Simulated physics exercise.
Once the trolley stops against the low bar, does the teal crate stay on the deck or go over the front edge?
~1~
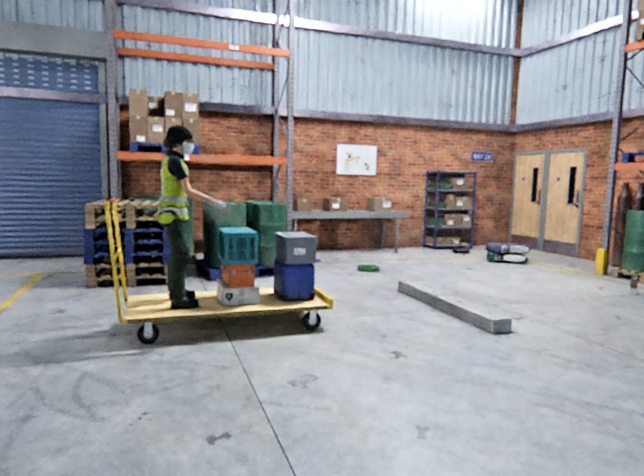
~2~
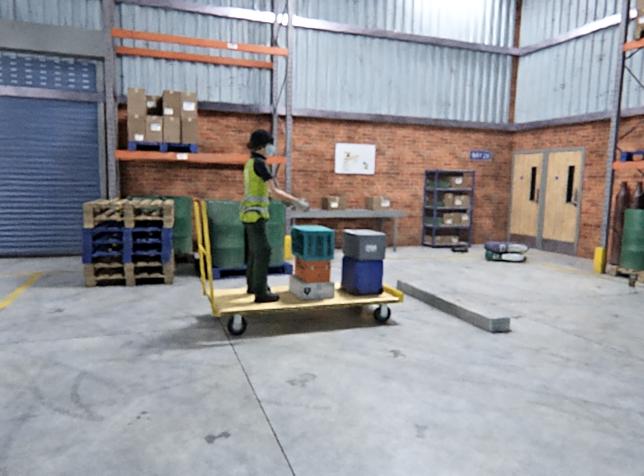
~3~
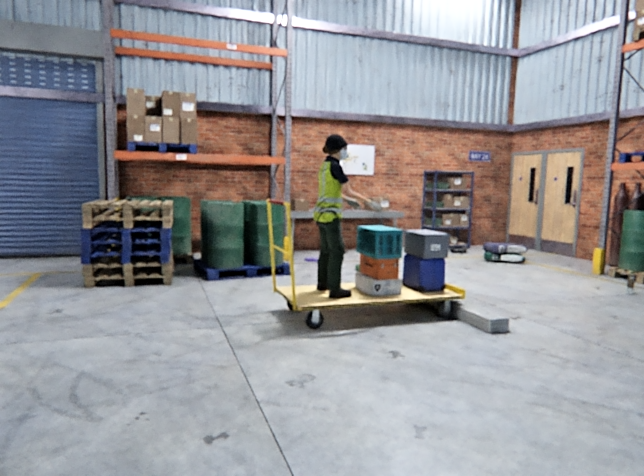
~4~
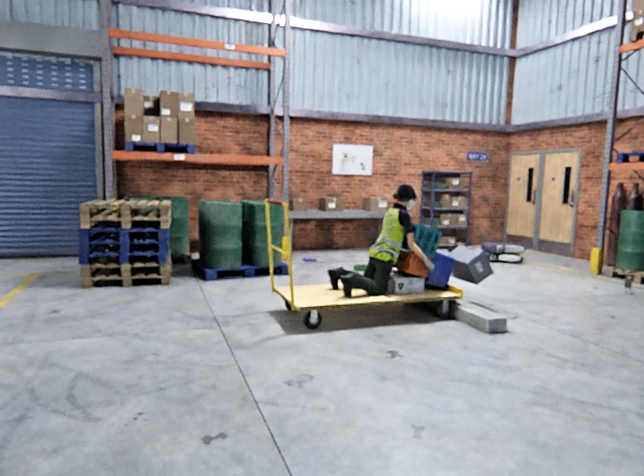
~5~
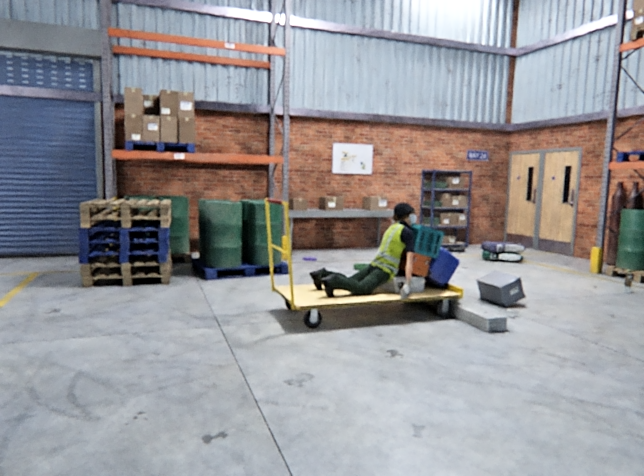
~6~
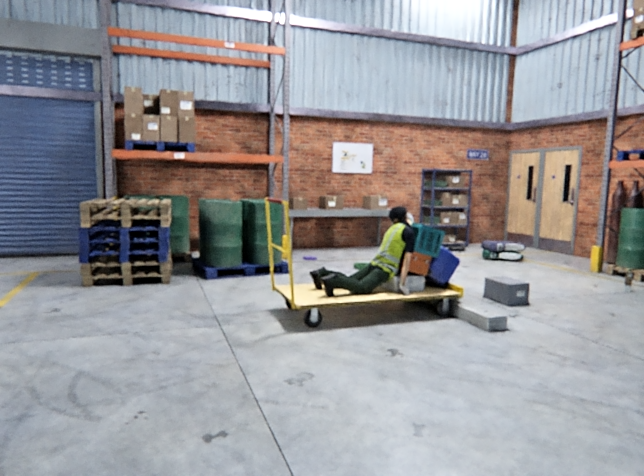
The teal crate stays on the deck. It tips forward a little but ends up leaning on top of the pile near the front.
